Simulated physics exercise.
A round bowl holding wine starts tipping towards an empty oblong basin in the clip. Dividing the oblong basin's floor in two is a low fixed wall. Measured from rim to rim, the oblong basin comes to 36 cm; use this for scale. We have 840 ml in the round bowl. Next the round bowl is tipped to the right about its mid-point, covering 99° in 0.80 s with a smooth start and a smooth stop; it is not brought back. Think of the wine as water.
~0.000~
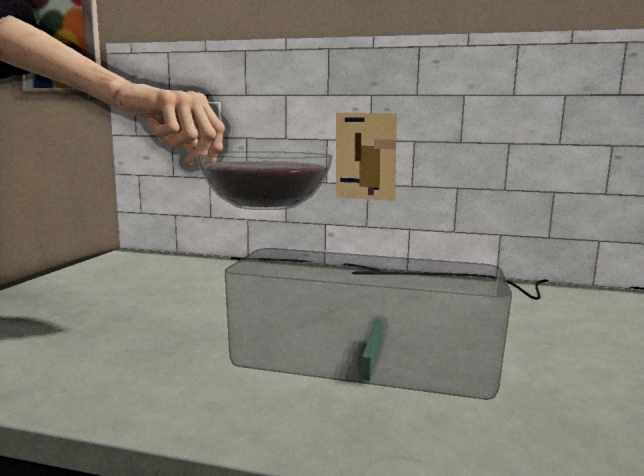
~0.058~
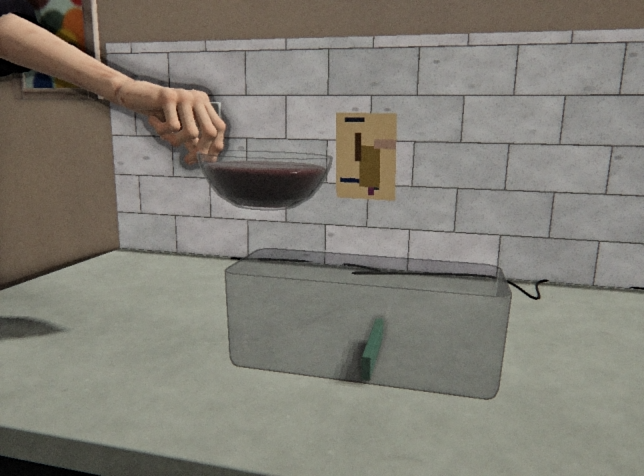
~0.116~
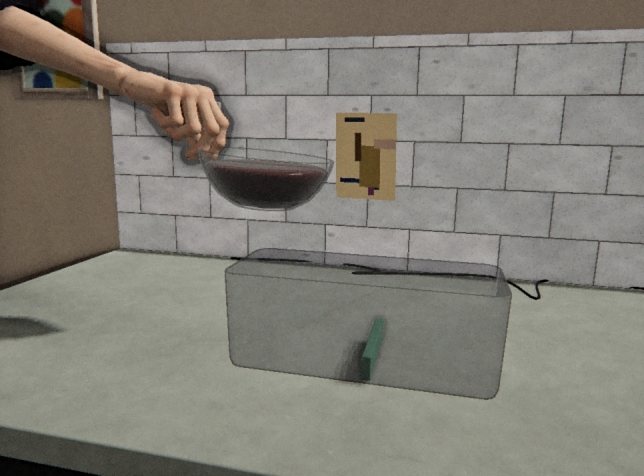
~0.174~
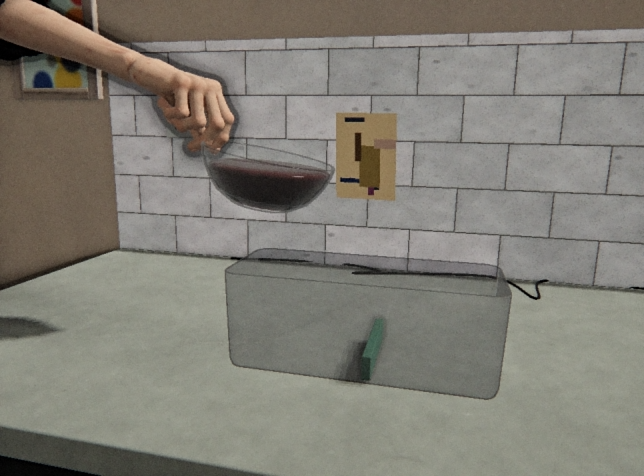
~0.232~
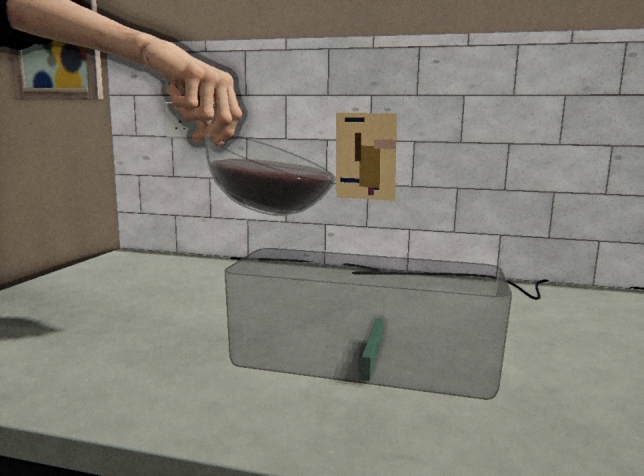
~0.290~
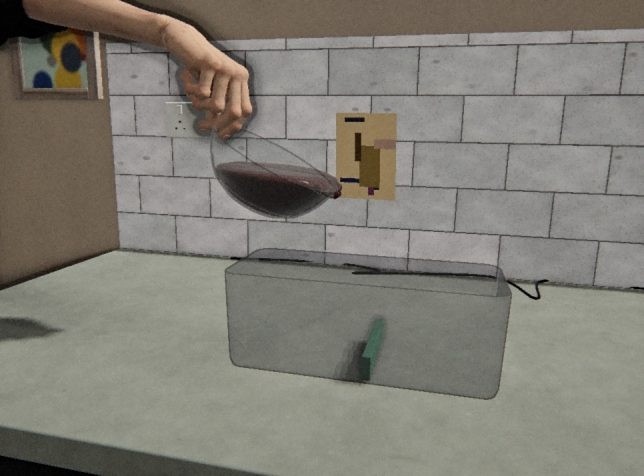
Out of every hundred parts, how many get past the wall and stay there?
About 41 out of 100.
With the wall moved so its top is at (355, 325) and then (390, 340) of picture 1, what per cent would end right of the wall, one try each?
60 in a hundred, followed by 25 in a hundred.
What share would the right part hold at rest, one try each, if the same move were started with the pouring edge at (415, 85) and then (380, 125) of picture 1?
The first try gives 65 percent and the second 65 percent.
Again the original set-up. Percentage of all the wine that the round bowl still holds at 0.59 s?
12 %.
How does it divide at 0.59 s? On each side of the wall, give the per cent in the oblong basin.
I'd say about 32 left and about 30 right.
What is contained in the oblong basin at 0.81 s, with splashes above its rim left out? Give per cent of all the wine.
Some 96 percent of the total.
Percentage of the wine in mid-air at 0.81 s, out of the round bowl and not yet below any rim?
Estimate: Around 3 per cent.
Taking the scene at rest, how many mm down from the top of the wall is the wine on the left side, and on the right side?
Near 14 mm for the left and near 16 mm for the right.
Then, 0.59 s in, the tilt is 84° and 13 per cent is still to pour, 32 is left of the wall and 29 right of it.
Then, 0.81 s in, the tilt is 99° and 0 per cent is still to pour, 57 is left of the wall and 39 right of it.
Then, 1.05 s in, the tilt is 99° and 0 per cent is still to pour, 57 is left of the wall and 41 right of it.
Then, 1.30 s in, the tilt is 99° and 0 per cent is still to pour, 57 is left of the wall and 41 right of it.
Finally, 57 per cent lies left of the wall, 41 right of it and 3 outside.
